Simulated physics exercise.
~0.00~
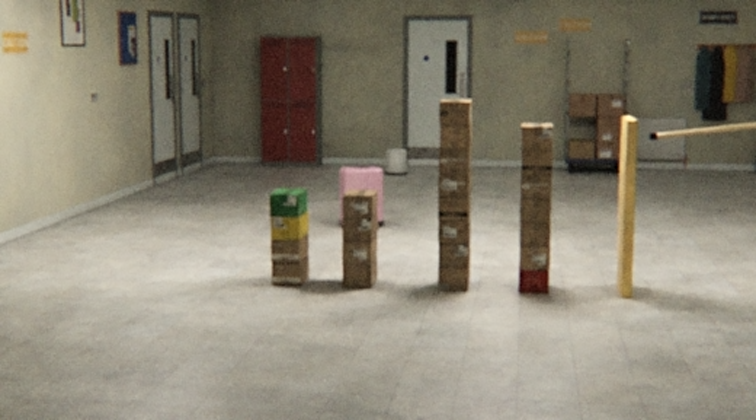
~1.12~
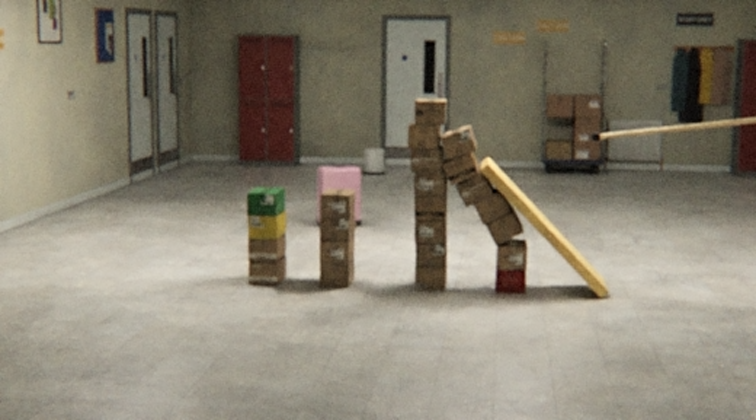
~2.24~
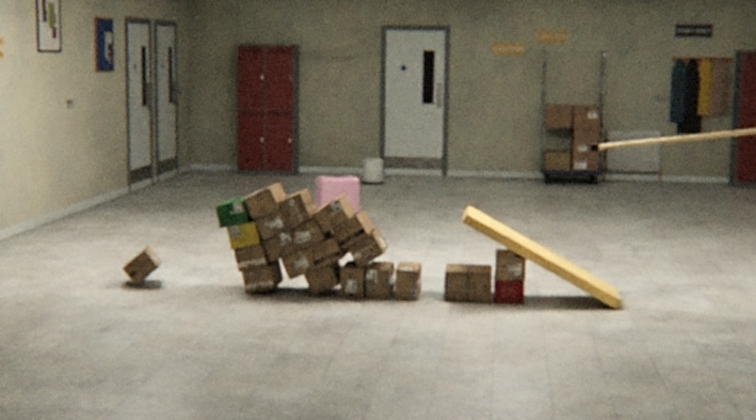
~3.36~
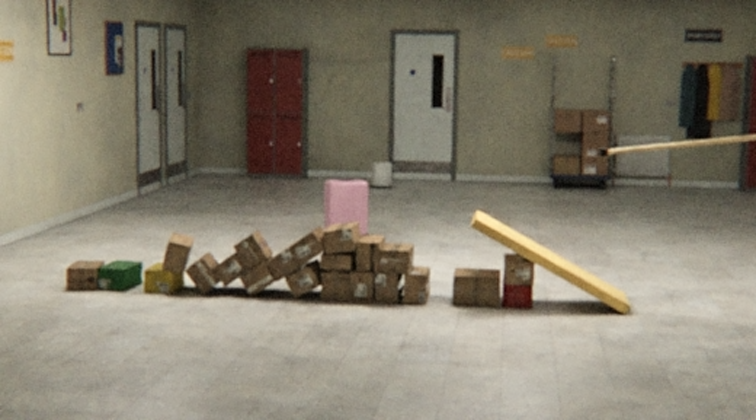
At the start, four stacks of brown parcels stand in a row in a large room, with an upright yellow board to their right and a pole reaching in from the right edge. The board tips left into the nearest stack, which bends over against the tallest one. The tallest stack then topples left onto the two shorter stacks, pushing them over as one parcel lands farther left. The leaning heap collapses, and the green and yellow parcels drop to the floor. Finally, parcels lie strewn leftward, while the red one stays in place beneath the slanted board.
